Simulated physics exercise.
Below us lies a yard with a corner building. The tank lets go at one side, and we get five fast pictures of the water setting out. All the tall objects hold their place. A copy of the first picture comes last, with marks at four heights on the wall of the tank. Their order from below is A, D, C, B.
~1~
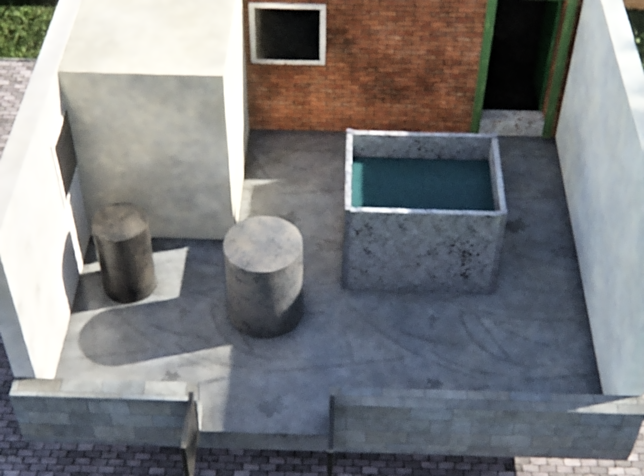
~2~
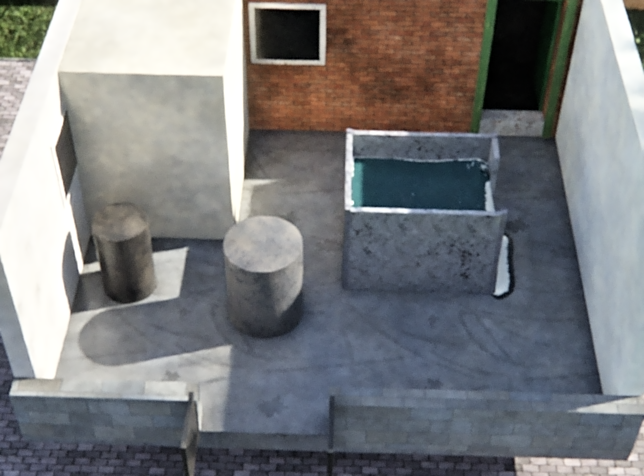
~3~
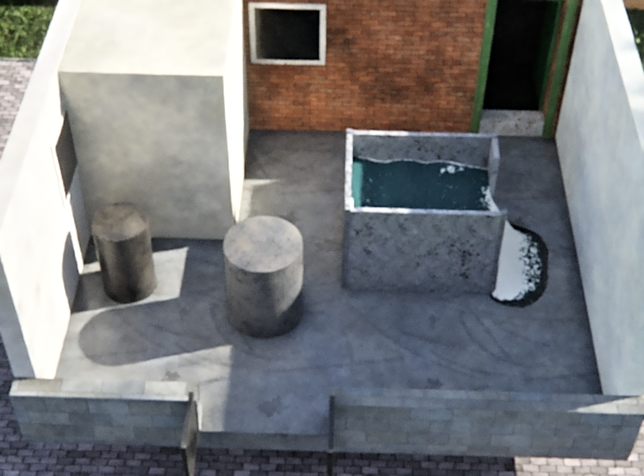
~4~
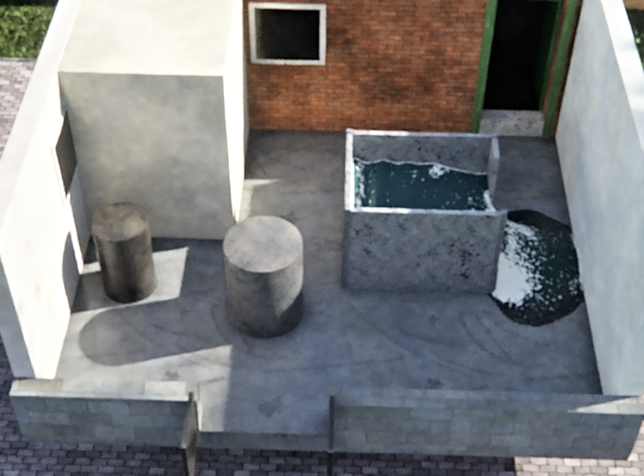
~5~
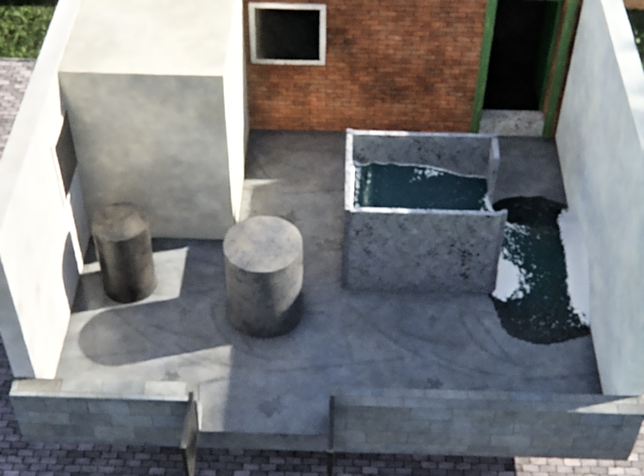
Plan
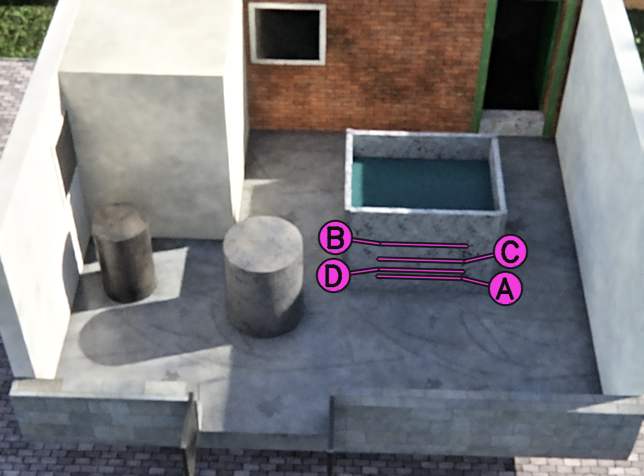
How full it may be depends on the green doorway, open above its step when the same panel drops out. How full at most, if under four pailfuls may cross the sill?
That is mark B.
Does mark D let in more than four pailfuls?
No.
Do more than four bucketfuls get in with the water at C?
No, not at all.
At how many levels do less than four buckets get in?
All of the four.
In magenta, A at (419, 277); B at (423, 244); C at (421, 260); D at (420, 270); from the bottom up A, D, C, B.
With A, nothing gets over.
With B, a bucket or two gets in.
With C, nothing gets over.
With D, nothing gets over.
